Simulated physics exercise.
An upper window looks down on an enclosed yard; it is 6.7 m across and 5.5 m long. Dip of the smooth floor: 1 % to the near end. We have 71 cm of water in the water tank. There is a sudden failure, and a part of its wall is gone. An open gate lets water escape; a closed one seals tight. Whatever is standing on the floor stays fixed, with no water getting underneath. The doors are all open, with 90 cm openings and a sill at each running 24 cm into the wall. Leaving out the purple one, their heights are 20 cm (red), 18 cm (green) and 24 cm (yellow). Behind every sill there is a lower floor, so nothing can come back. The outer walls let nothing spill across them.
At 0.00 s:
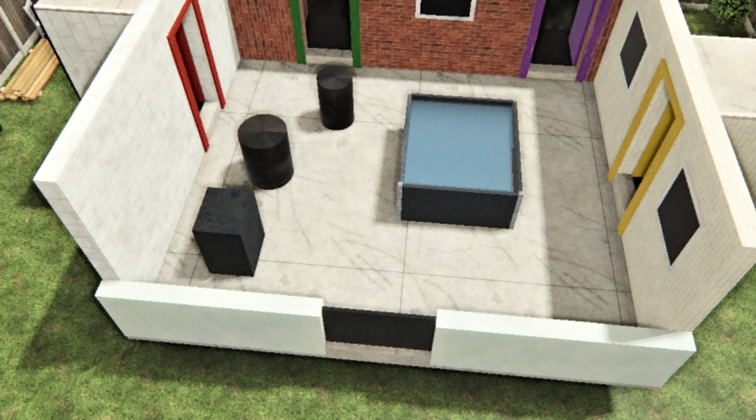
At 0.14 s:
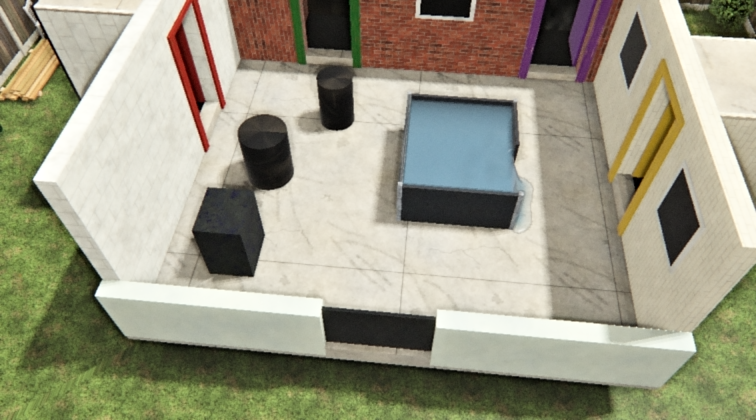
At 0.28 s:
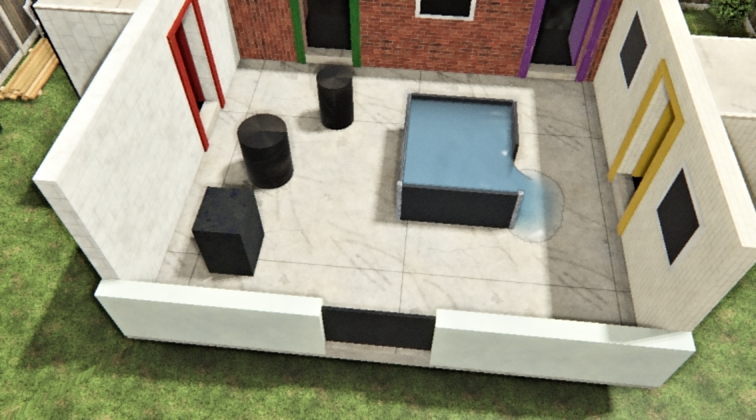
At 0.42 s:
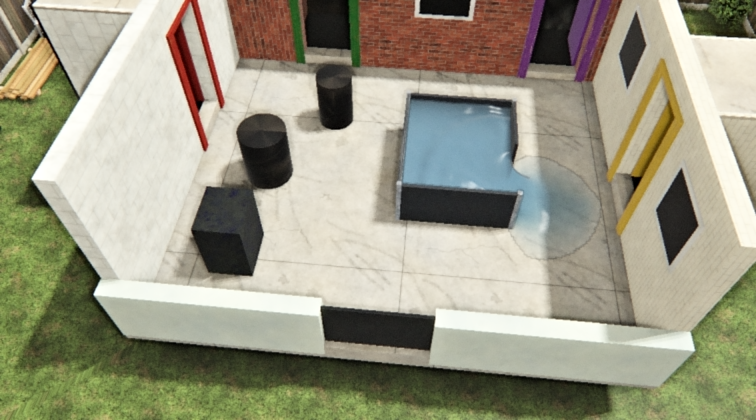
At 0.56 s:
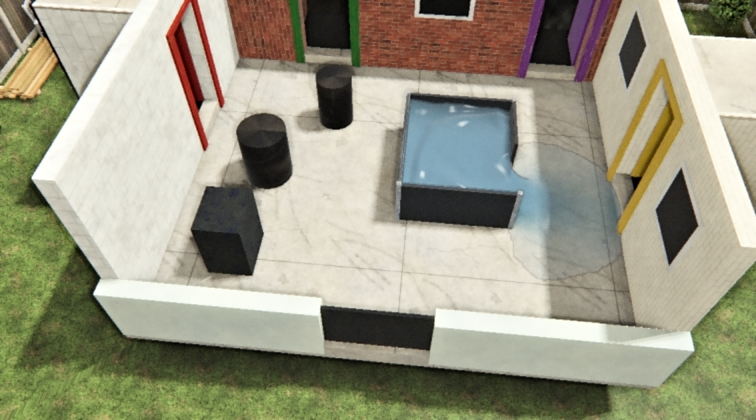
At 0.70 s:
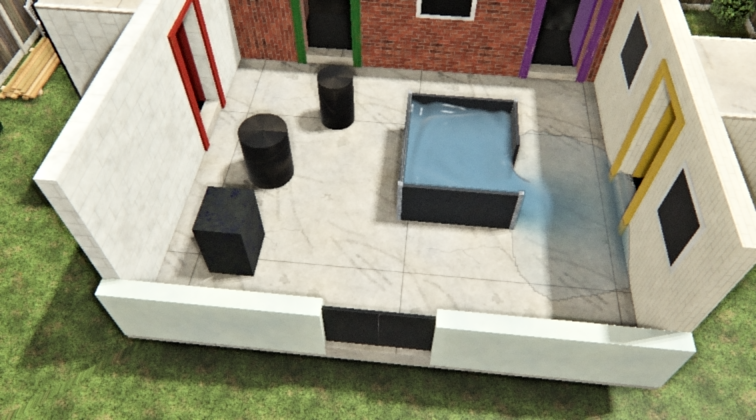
In a walled yard with coloured doorways, water sat still in a dark-sided tank until a gap opened on its right side, then poured out and spread across the pale floor toward the yellow doorway.
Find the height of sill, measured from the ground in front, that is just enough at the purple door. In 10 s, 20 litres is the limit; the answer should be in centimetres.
Roughly 13 cm is just enough.
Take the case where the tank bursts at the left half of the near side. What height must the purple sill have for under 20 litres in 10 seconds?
Minimum height: Approx. 6.5 cm.
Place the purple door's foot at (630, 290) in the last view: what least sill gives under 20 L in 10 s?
Roughly 19 cm.
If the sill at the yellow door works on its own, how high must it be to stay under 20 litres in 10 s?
Yellow door, minimum about 35 cm.
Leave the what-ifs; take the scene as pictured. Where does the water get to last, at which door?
Door: Red.
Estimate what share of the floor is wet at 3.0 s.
I'd estimate about 45 percent.
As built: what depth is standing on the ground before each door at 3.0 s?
Lab note, cm: Red 0; green 0; purple 17; yellow 25.
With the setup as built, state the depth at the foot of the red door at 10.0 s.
The depth there is around 8.0 cm.
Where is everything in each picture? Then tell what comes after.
In the first picture, still water, 71 cm deep, in the water tank at (461, 144); the purple door at (564, 33) is dry.
In the second picture, the front is at (528, 189), 0.3 m from the gap at (511, 190); 0.2 m2 of floor is wet, 71 cm left at the back.
In the third picture, water pours out at (510, 192) and has run 0.8 m, to (557, 214); about 11 cm deep outside, 71 cm at the back.
In the fourth picture, the front is at (595, 214), 1.4 m from the gap at (509, 193); 1.9 m2 of floor is wet, 69 cm left at the back.
In the fifth picture, the front is at (620, 245), 1.7 m from the gap at (509, 193); 3.3 m2 of floor is wet, 63 cm left at the back.
In the sixth picture, the gap is at (511, 192), the front 1.8 m out at (636, 217); the back of the water tank holds 60 cm; 1.7 m in a straight line remain to the purple door at (564, 34).
After 1.4 s water covers 15 % of the floor, deepest (43 cm) near (618, 226); it has not reached the purple door.
After 3.0 s water covers 45 % of the floor, deepest (31 cm) near (642, 360); 17 cm at the purple door, 7 litres in over its 14 cm sill.
After 10.0 s water covers 100 % of the floor, deepest (12 cm) near (306, 65); 5 cm at the purple door, 14 litres in over its 14 cm sill.
At the purple door as built, the water arrived by 1.9 s and peaked near 19 cm at 2.6 s.
With a sill of 11.5 cm, 33 litres would have come in within the 10 s; with 16 cm, 6 litres. So under 20 litres takes about 13 cm.
